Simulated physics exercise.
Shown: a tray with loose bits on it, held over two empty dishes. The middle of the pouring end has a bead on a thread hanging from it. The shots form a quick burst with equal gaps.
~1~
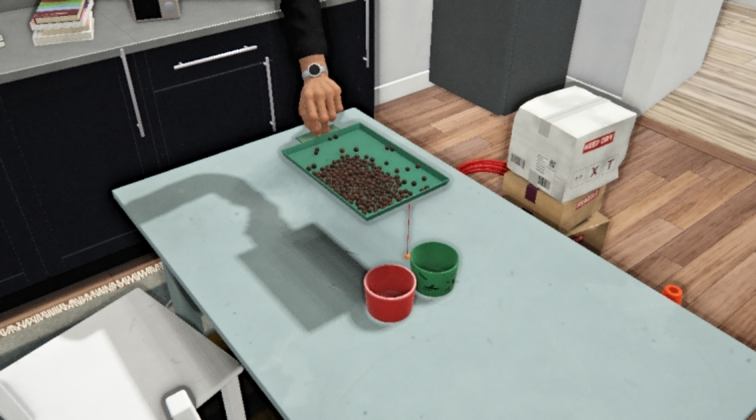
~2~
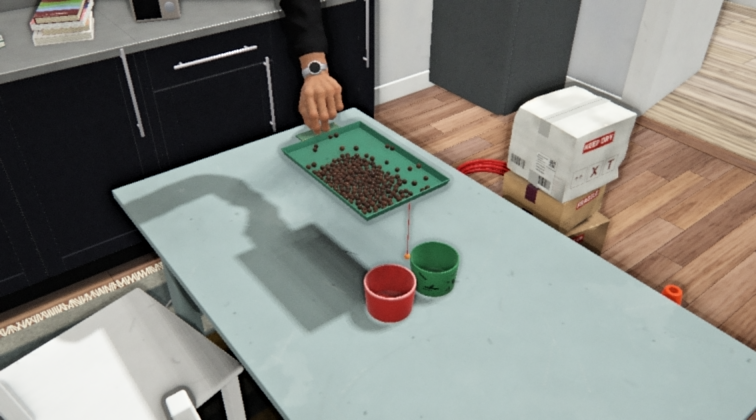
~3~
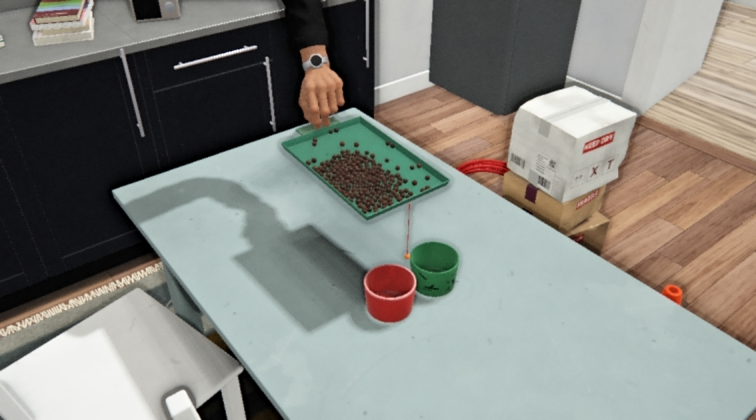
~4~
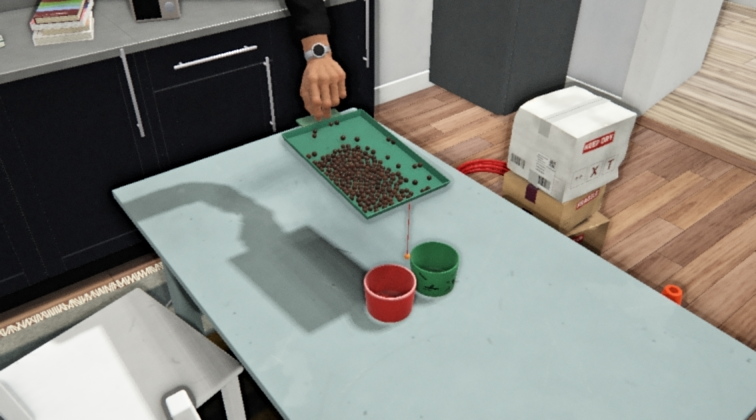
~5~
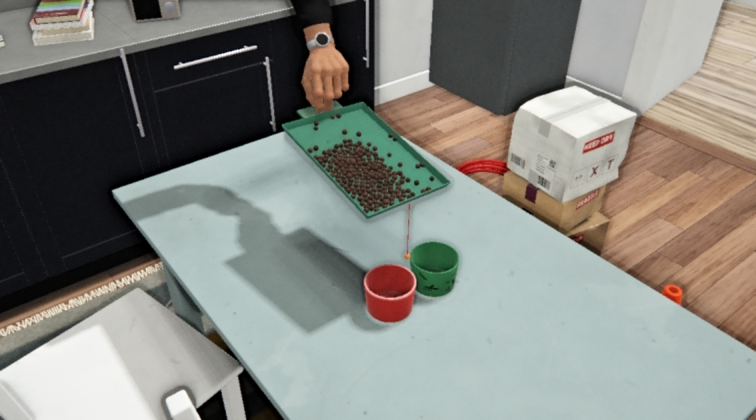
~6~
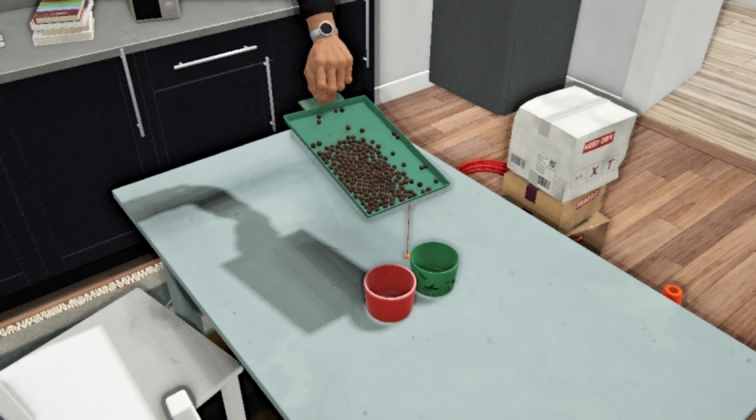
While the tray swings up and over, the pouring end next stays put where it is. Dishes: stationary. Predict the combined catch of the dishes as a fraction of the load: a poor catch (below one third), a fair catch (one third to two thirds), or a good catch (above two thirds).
Once it's all tipped, the dishes get a third or more but no more than two thirds of it.
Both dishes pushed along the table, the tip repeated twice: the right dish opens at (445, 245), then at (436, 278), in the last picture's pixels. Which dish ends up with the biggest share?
Try one: The right-side dish. Try two: The right-side dish.
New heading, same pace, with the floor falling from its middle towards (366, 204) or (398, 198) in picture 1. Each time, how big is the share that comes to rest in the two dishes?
Shares: About 50 in a hundred, then about 40 in a hundred.
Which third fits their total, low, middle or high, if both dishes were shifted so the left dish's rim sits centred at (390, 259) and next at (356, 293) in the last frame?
Try 1 - below one third; try 2 - under a third.
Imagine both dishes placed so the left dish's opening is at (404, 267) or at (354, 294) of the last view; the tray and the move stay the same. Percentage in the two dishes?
40 and 10 %.
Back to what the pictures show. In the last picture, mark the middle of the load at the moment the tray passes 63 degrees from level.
In the last view the centre sits at roughly (432, 212).
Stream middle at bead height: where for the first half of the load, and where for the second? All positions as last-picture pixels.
(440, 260) for the early half, (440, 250) for the late half.
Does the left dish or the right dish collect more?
That would be the right-hand one.
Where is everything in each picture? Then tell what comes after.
In the first picture, corners of the pouring end near (367, 215) and (446, 179), level; middle of the load near (363, 181), chocolate balls; left dish near (406, 306); right dish near (450, 280); bead on its thread near (407, 257).
In the second picture, corners of the pouring end near (367, 215) and (446, 179), level; middle of the load near (363, 180).
In the third picture, corners of the pouring end near (368, 214) and (447, 179), tipped barely, lowest at the right corner; middle of the load near (363, 178).
In the fourth picture, corners of the pouring end near (368, 214) and (447, 180), tipped a little, lowest at the right corner; middle of the load near (364, 175).
In the fifth picture, corners of the pouring end near (369, 213) and (447, 181), tipped a little, lowest at the right corner; middle of the load near (366, 172), only a few on the move.
In the sixth picture, corners of the pouring end near (369, 213) and (447, 182), tipped clearly, lowest at the right corner; middle of the load near (369, 171), the bulk on the move; left dish near (406, 306); right dish near (450, 280).
Shortly afterwards, tray tipped steeply; near half on the tray; a little in the left dish; a little in the right dish; a little outside both; near a quarter in the air.
Next, tray tipped past a quarter turn; a little in the left dish; near half in the right dish; near half outside both; only a few in the air.
Some moments later, tray tipped past a quarter turn; a little in the left dish; near half in the right dish; near half outside both.
In the end, tray tipped past a quarter turn; a little in the left dish; near half in the right dish; near half outside both.
